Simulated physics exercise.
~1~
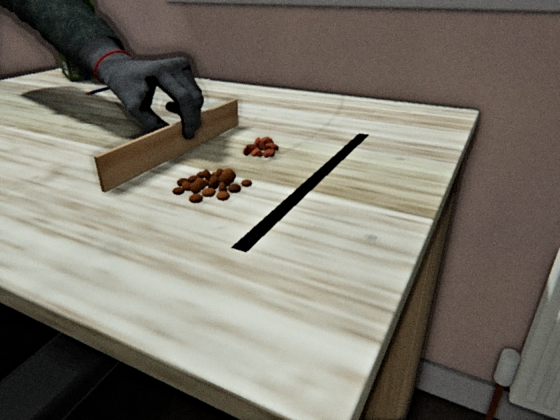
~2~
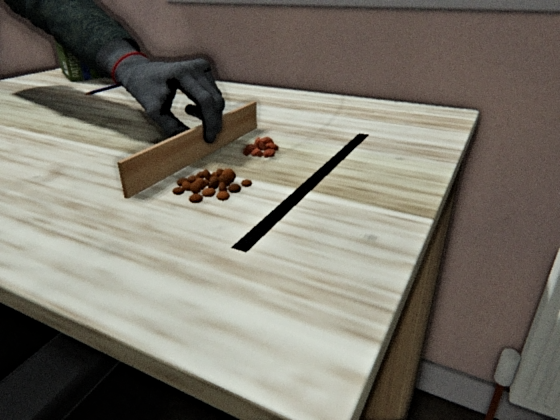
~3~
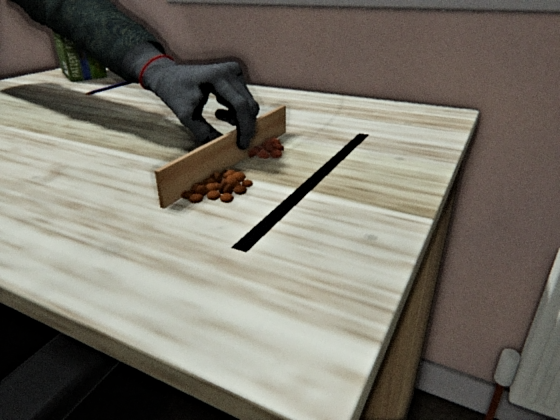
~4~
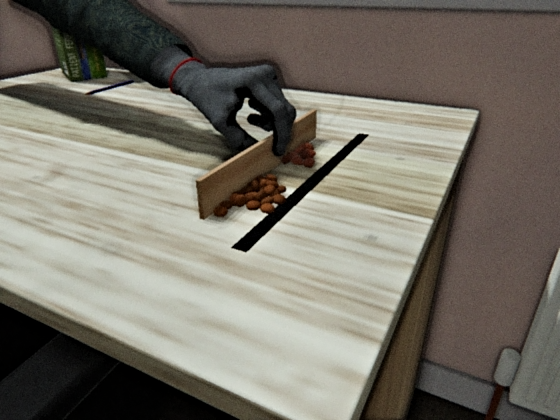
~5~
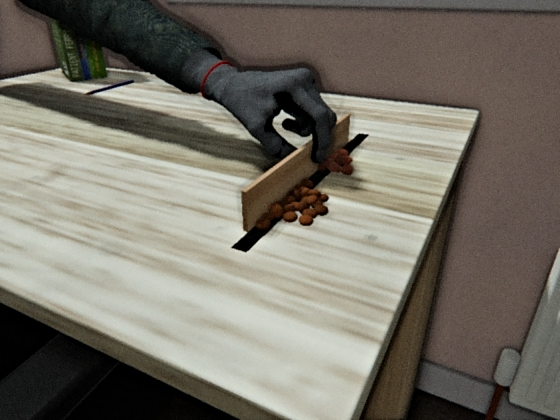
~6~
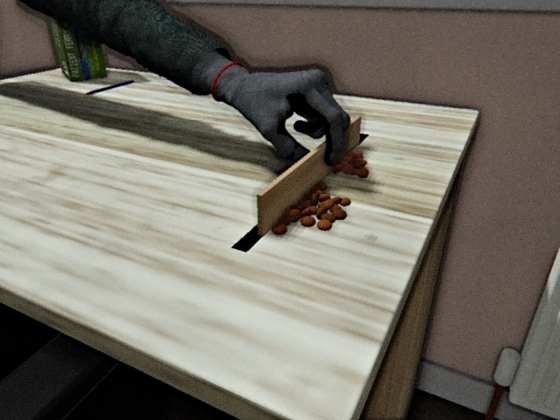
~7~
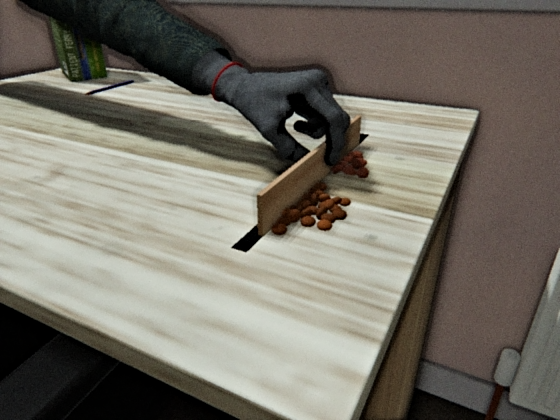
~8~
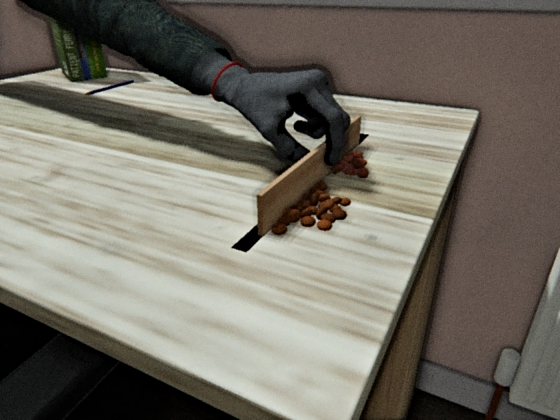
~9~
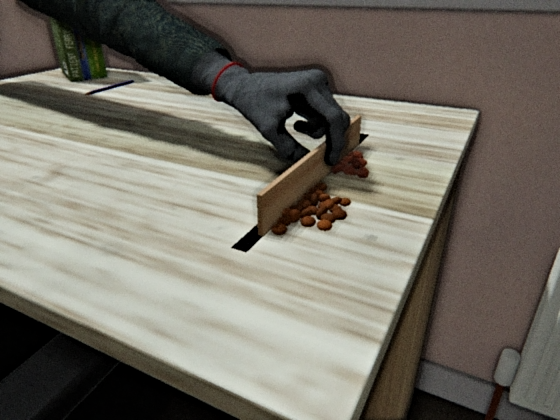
A gray-gloved hand slid an upright strip of wood rightward across a pale wooden table, gathering two small piles of reddish-brown bits and pushing them over a black tape line. It stopped at the tape, with both piles still on the table.
